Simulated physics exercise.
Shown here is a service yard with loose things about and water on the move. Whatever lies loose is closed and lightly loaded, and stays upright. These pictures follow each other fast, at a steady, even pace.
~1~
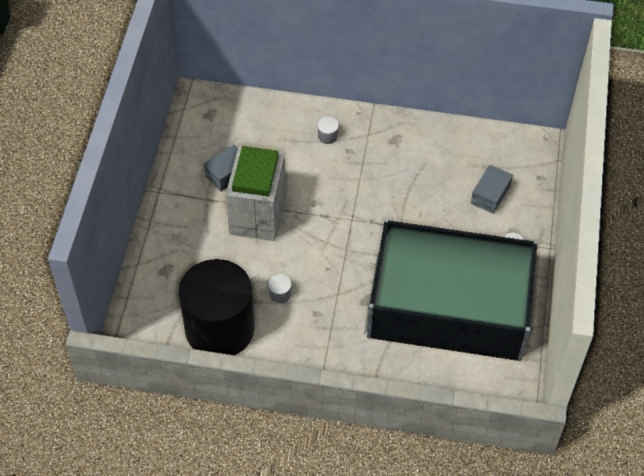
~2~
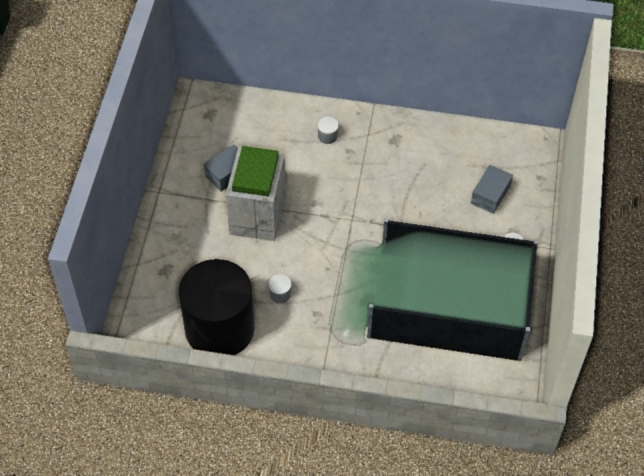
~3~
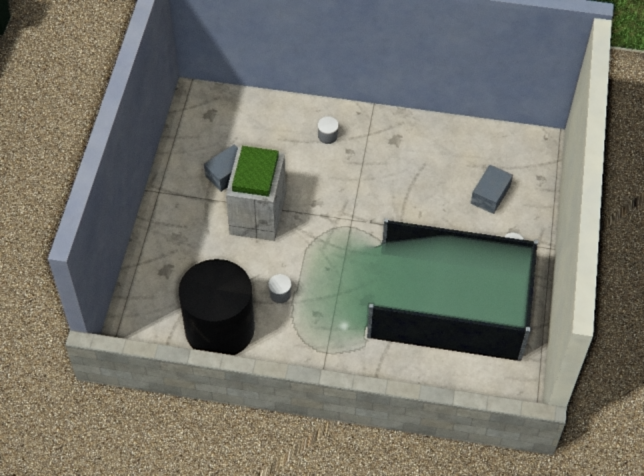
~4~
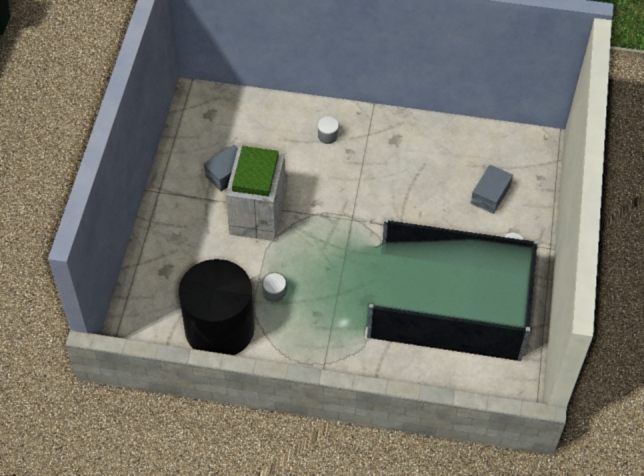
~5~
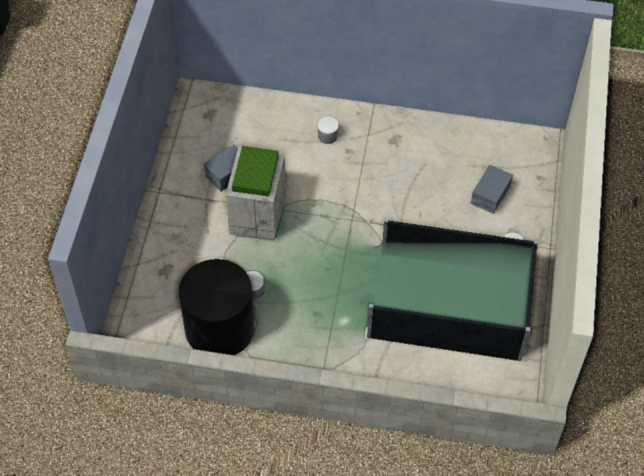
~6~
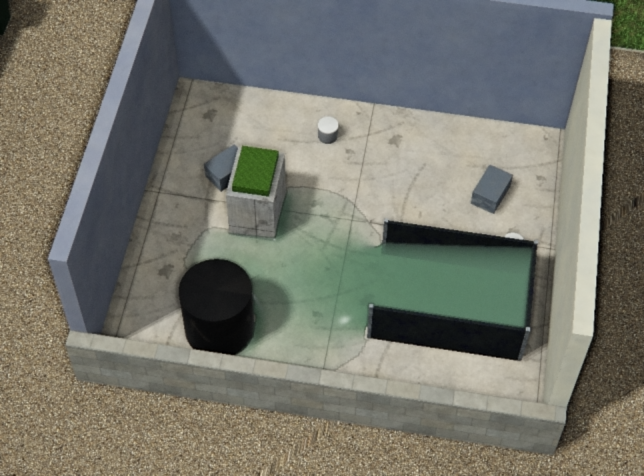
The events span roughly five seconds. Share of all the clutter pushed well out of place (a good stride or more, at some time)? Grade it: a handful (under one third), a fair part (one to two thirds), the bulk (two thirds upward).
A fair part.
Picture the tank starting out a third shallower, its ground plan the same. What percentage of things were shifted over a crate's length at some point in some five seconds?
About 20 %.
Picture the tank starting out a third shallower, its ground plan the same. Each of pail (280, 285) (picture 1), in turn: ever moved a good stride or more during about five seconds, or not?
For that one, it's beyond that distance.
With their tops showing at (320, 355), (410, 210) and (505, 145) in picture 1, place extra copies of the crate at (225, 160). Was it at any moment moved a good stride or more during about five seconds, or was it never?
Displaced, stays put, stays put.
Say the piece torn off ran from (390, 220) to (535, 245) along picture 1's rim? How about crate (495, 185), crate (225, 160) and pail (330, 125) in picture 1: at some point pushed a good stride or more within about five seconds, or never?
Lab note - in sequence: Travelled far enough; travelled far enough; travelled far enough.
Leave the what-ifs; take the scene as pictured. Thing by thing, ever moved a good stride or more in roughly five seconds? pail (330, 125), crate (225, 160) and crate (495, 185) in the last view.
As listed: Travels that far, travels that far and falls short.
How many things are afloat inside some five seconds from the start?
That adds up to 2.
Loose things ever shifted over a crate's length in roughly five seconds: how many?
The total here is 3.
A moment on, 1 of 5 are well off their spots; 0 afloat.
Next, 1 of 5 are well off their spots; 0 afloat.
Later, 2 of 5 are well off their spots; 2 afloat.
In the end, 3 of 5 are well off their spots, and 3 have been at some point; 2 afloat.
